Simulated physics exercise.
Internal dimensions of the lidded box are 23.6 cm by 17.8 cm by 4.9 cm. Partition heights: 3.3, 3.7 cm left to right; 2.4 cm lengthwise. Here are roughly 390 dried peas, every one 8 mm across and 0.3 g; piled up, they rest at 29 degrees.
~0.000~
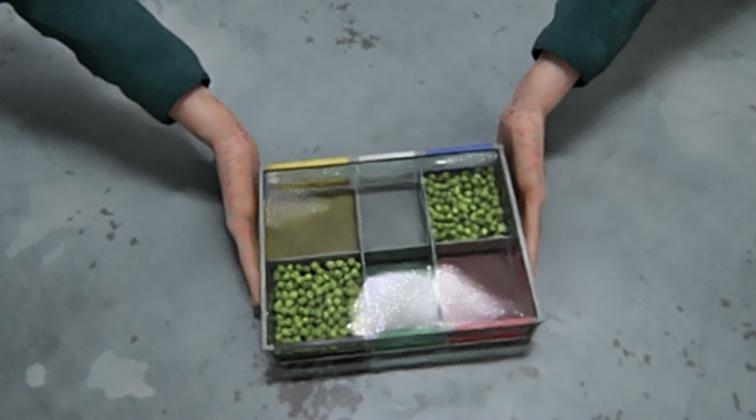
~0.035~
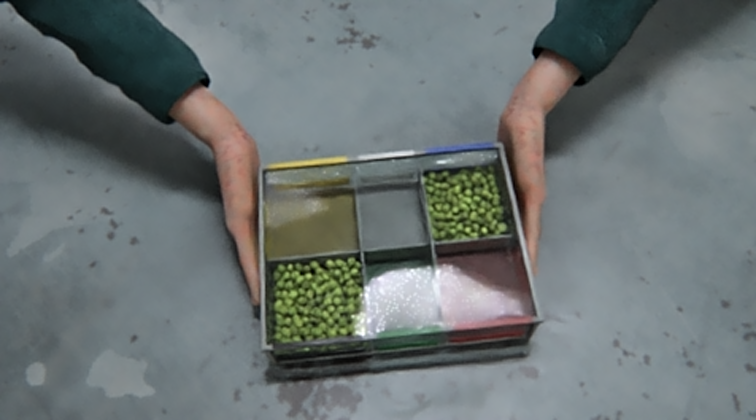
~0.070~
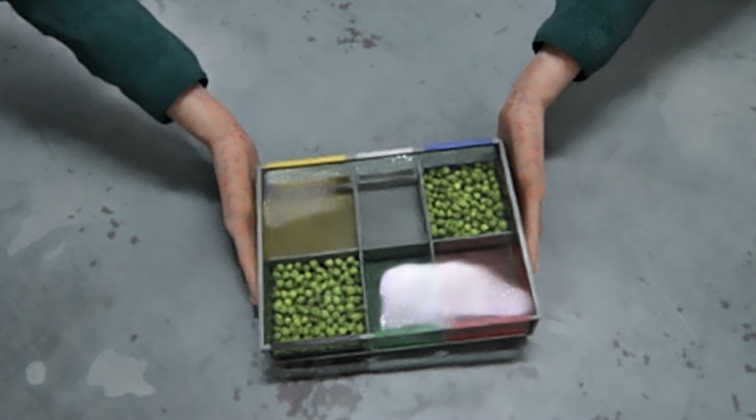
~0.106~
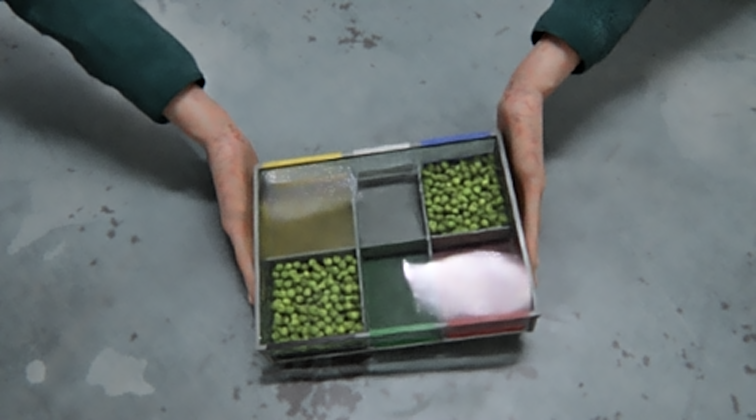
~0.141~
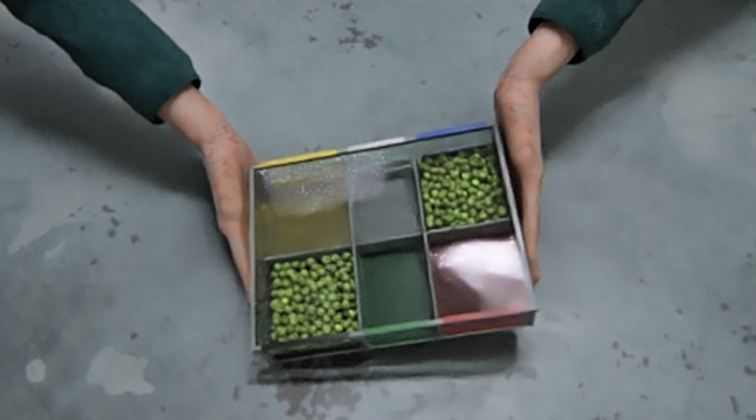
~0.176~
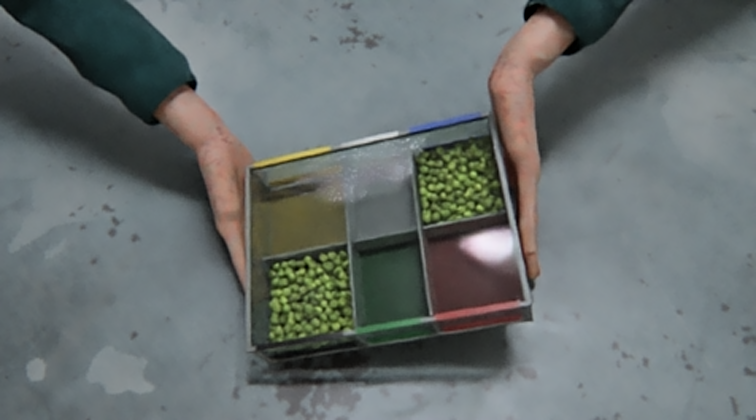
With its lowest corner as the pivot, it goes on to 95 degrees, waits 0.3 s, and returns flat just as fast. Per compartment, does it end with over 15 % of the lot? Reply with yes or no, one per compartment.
Red no, blue yes, green no, yellow no, white no, black yes.
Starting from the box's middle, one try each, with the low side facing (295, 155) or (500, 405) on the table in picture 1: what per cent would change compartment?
Near 45 and 50 per cent, in that order.
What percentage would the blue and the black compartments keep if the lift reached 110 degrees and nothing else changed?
Then blue would get 30 per cent and black 55 per cent.
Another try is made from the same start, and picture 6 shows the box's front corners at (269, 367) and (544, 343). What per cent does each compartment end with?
Red 50, blue 0, green 5, yellow 0, white 0, black 45.
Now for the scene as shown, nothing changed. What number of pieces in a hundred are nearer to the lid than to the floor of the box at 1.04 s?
Roughly 60 per cent.
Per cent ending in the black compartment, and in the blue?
Black 55 %, blue 35 %.
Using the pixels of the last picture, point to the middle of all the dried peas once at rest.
Approximately (321, 272) in the last view.
After 1.04 s, tilt 95 degrees; blue 40 %, yellow 5 %, black 50 %.
After 1.62 s, tilt 51 degrees; blue 35 %, yellow 10 %, black 55 %.
Then, at 2.25 s, tilt 0 degrees; blue 35 %, yellow 10 %, black 55 %.
At rest (2.8 s), red 0 %, blue 35 %, green 0 %, yellow 10 %, white 0 %, black 55 %.
